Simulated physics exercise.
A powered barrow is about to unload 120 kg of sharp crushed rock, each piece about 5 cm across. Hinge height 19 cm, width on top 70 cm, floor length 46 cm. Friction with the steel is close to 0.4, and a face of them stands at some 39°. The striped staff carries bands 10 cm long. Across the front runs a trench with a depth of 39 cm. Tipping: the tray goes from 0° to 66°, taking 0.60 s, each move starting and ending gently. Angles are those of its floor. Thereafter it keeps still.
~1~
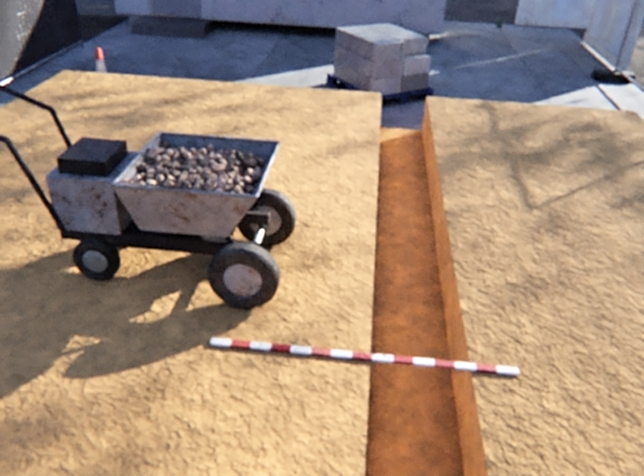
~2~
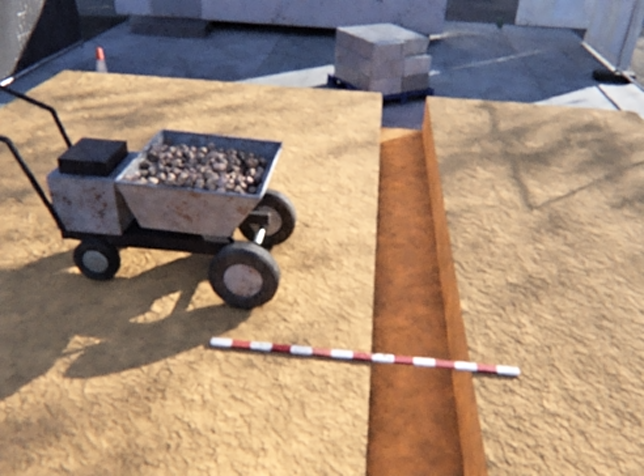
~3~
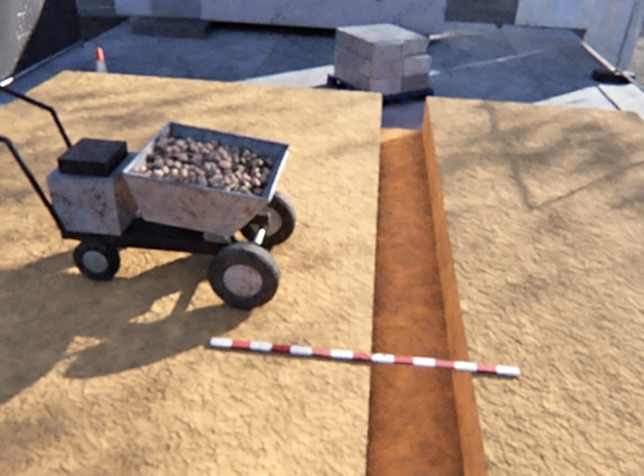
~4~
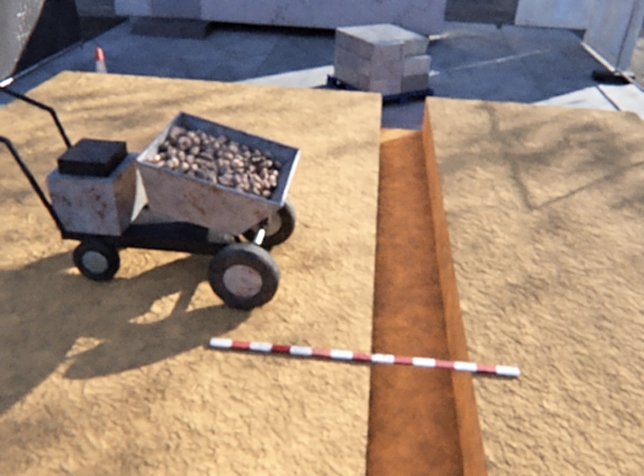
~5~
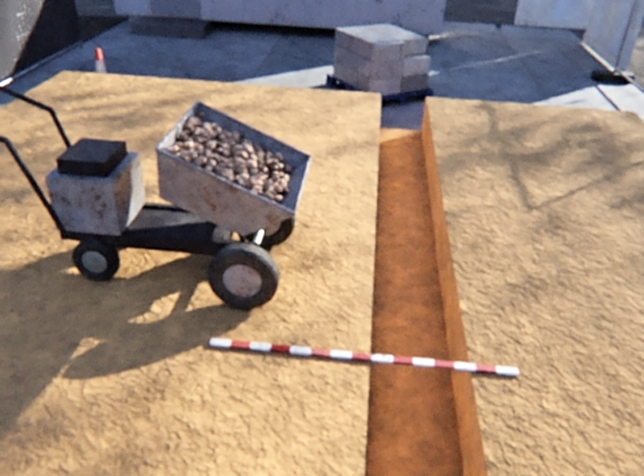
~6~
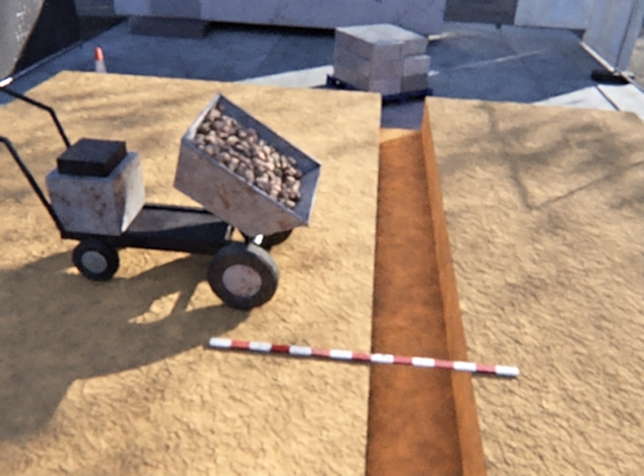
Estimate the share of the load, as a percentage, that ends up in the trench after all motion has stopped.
Roughly 53 per cent of the load ends up there.
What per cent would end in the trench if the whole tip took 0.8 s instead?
Around 40 per cent would end in the trench.
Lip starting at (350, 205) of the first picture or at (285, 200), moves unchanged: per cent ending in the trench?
From the first place around 30 per cent, from the other around 65.
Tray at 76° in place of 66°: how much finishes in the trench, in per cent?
Roughly 80%.
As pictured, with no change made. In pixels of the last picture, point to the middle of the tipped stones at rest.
Roughly (411, 336), I'd say.
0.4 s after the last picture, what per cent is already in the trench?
Around 5 per cent of it.
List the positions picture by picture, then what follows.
In the first frame, the tray is at 0°, its lip at (257, 197); the top of the load is at (193, 158).
In the second frame, lip at (260, 198), floor tilted 2°, highest stones at (183, 155).
In the third frame, lip at (269, 201), floor tilted 7°, highest stones at (175, 146).
In the fourth frame, lip at (281, 206), floor tilted 14°, highest stones at (184, 137).
In the fifth frame, the tray is at 23°, its lip at (295, 214); the top of the load is at (195, 127).
In the sixth frame, lip at (308, 225), floor tilted 33°, highest stones at (214, 118).
Then, 0.1 s after the last picture the floor is at 56°, 100 % in the tray; the foremost stones are at (322, 228).
Then, 0.4 s after the last picture the floor is at 66°, 82 % in the tray, 11 % short of the trench, 7 % in the trench; the foremost stones are at (396, 300).
Then, 0.7 s after the last picture the floor is at 66°, 43 % in the tray, 11 % short of the trench, 46 % in the trench; the foremost stones are at (447, 350).
Then, 2.7 s after the last picture the floor is at 66°, 36 % in the tray, 11 % short of the trench, 53 % in the trench; the foremost stones are at (446, 344).
